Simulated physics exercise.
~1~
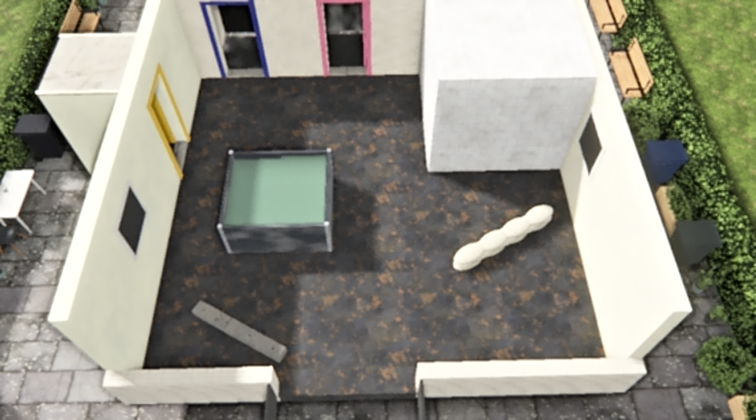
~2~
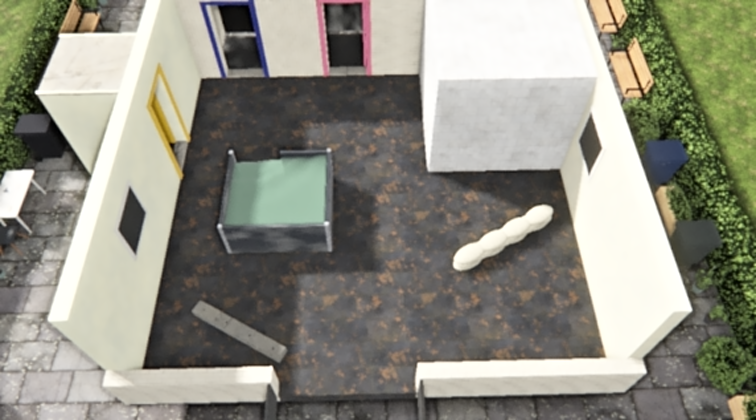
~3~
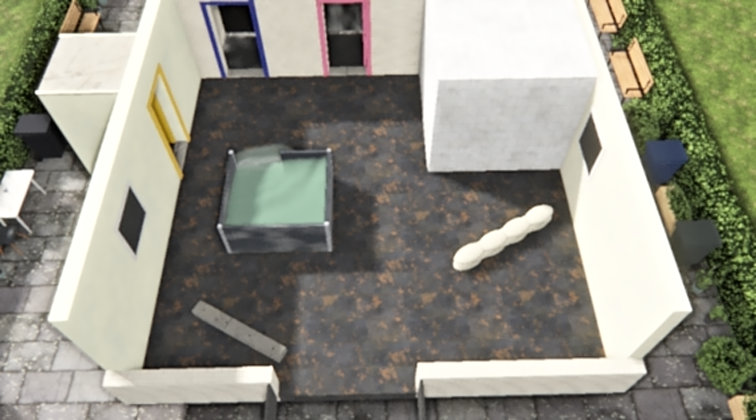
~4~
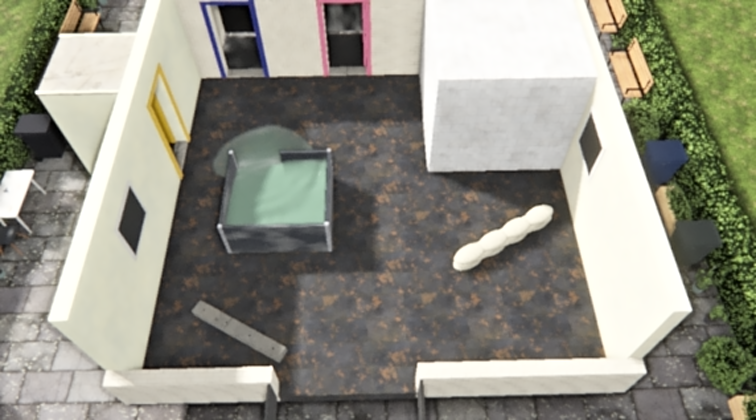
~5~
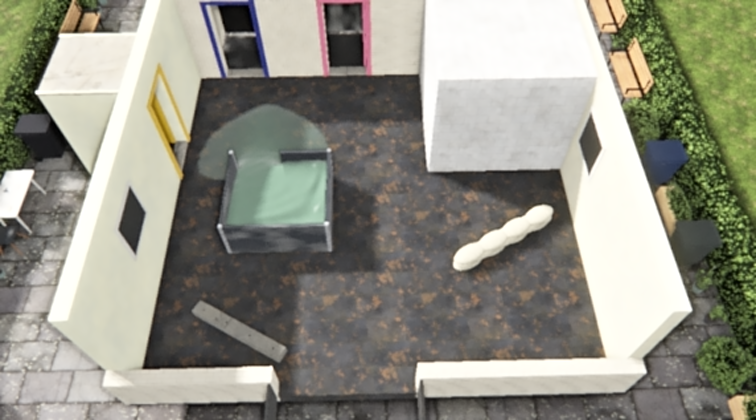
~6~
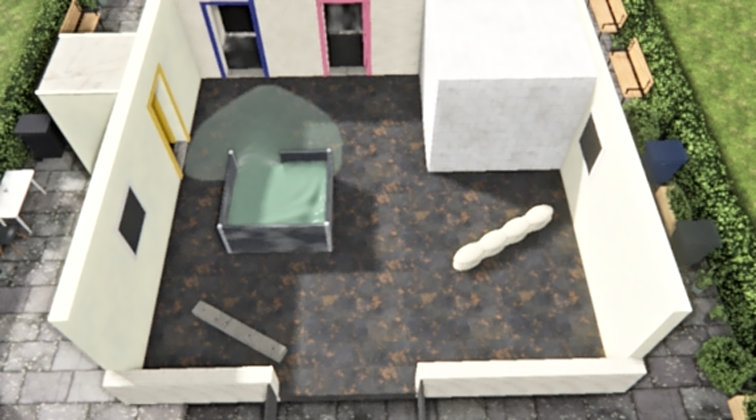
Pale green water sits in a glass-sided tank left of centre in a dark, rust-flecked yard with cream walls, seen from high above. A white block fills the back right corner, a lumpy cream bar lies at right, a grey plank lies front left, and blue, pink and yellow trim edges the openings. Part of the tank's far side opens and water spreads backward in a widening fan, while the camera stays still.
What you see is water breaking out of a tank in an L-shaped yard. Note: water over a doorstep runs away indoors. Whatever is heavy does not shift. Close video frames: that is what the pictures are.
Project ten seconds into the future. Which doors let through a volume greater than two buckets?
Checking each one: The pink door lets through more; the yellow door lets through more; the blue door lets through more.
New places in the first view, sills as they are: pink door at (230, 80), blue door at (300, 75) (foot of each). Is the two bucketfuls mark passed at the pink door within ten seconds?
Here the pink door overshoots the mark.
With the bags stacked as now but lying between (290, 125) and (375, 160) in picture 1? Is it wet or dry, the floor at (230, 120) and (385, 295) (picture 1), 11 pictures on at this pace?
In order, I'd expect soaked and then high and dry.
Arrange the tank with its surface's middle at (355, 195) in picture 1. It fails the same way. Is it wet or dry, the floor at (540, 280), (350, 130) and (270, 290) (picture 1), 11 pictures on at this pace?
Spared, soaked, spared.
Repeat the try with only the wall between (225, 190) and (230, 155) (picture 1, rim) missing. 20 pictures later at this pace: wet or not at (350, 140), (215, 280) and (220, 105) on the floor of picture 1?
First kept bare, second soaked through, third soaked through.
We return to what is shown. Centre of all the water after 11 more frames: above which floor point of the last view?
About (275, 162).
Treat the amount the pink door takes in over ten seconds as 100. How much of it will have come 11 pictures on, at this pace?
Some 25 per cent.
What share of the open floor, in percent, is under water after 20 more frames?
Close to 25 in a hundred, I think.
A moment on, water covers 20 % of the floor; the pink door under two buckets in, the yellow door under two buckets in, the blue door over two buckets in.
Next, water covers 25 % of the floor; the pink door over two buckets in, the yellow door under two buckets in, the blue door far over two buckets in.
Then, water covers 25 % of the floor; the pink door over two buckets in, the yellow door over two buckets in, the blue door far over two buckets in.
Later, water covers 50 % of the floor; the pink door far over two buckets in, the yellow door over two buckets in, the blue door far over two buckets in.
In the end, water covers 75 % of the floor; the pink door far over two buckets in, the yellow door over two buckets in, the blue door far over two buckets in.
